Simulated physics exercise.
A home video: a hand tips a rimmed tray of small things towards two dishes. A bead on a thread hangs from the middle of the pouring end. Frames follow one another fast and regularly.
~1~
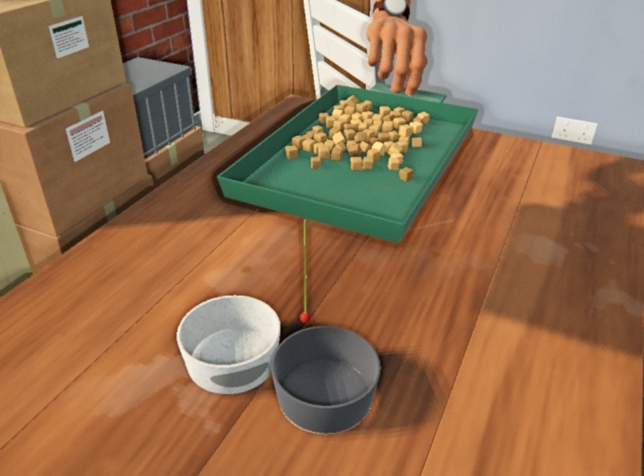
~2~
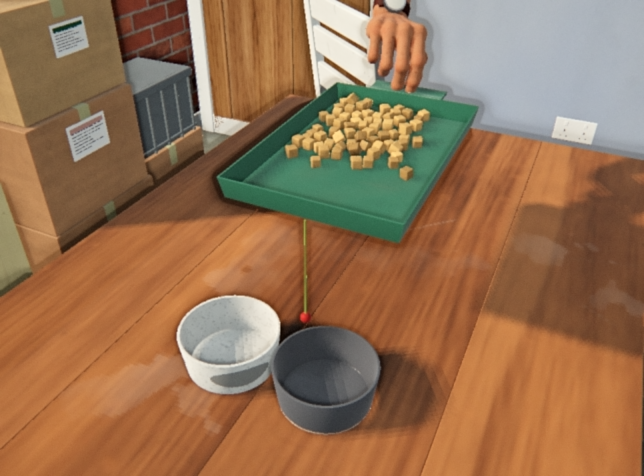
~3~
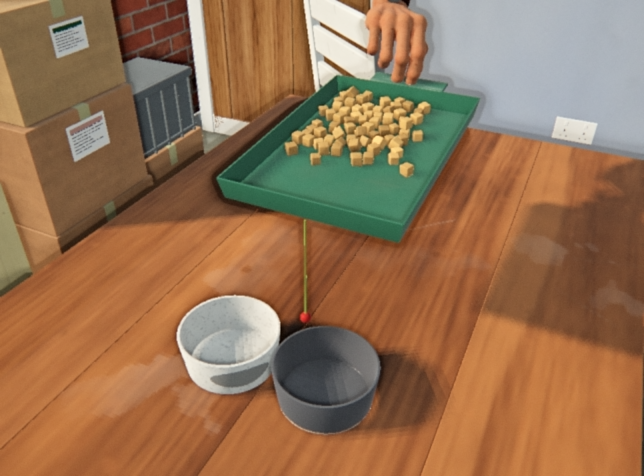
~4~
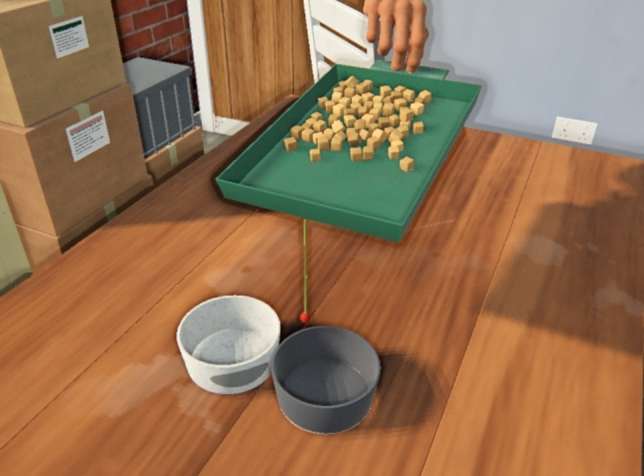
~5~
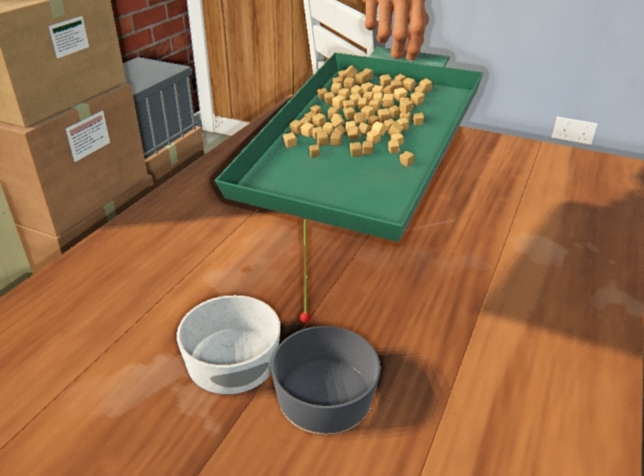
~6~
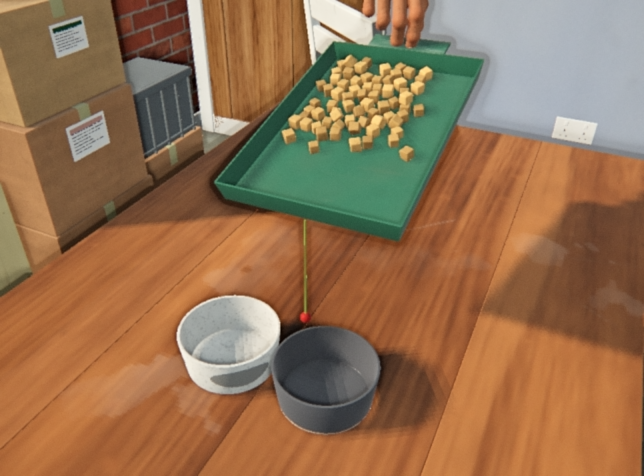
At first, a hand holds a green rimmed tray of small wooden cubes almost level above a white dish and a dark grey dish on a wooden table. Then the hand slowly raises the far end, tilting the tray slightly towards the dishes, while the cubes stay bunched near that end and the red bead hangs still.
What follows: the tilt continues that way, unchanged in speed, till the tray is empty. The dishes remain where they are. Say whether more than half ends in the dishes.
Most of the load will land in the dishes.
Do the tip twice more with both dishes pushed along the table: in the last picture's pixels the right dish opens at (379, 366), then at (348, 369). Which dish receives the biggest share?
First try, the dish to the left; second try, the dish to the left.
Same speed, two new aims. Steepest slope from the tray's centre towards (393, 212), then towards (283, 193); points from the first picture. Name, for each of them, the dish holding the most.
It would be the right-side one to begin with, and after that the left-side one.
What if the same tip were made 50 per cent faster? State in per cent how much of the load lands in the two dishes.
Close to 60 in a hundred.
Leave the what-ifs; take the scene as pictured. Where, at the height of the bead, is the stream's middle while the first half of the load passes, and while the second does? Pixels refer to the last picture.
About (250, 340), and after that about (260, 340).
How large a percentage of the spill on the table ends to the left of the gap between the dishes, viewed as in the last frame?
It amounts to some 90 percent.
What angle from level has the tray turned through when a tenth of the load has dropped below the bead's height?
Close to 75° of tilt at that moment.
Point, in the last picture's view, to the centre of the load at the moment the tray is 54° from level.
Roughly at (279, 182).
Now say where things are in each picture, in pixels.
The first frame shows corners of the pouring end (223, 176) and (401, 221), level; middle of the load (368, 136), small wooden cubes; left dish (202, 376); right dish (302, 416); bead on its thread (306, 317).
The second frame shows corners of the pouring end (223, 176) and (401, 221), level; middle of the load (368, 134).
The third frame shows corners of the pouring end (223, 177) and (400, 221), tipped barely, level across its low end; middle of the load (368, 129).
The fourth frame shows corners of the pouring end (222, 178) and (400, 221), tipped a little, level across its low end; middle of the load (368, 121).
The fifth frame shows corners of the pouring end (221, 179) and (399, 222), tipped a little, level across its low end; middle of the load (368, 113).
The sixth frame shows corners of the pouring end (220, 180) and (398, 222), tipped a little, level across its low end; middle of the load (367, 105); left dish (202, 376); right dish (302, 416).
Just after the last frame, tray tipped steeply; almost all on the tray; just a few in the air.
A moment on, tray tipped right over; almost all on the tray; about a tenth in the left dish; about a tenth outside both.
Further on, tray tipped past a quarter turn; roughly a quarter in the right dish; roughly half in the left dish; roughly a quarter outside both.
When it is over, tray tipped past a quarter turn; roughly a quarter in the right dish; roughly half in the left dish; roughly a quarter outside both.
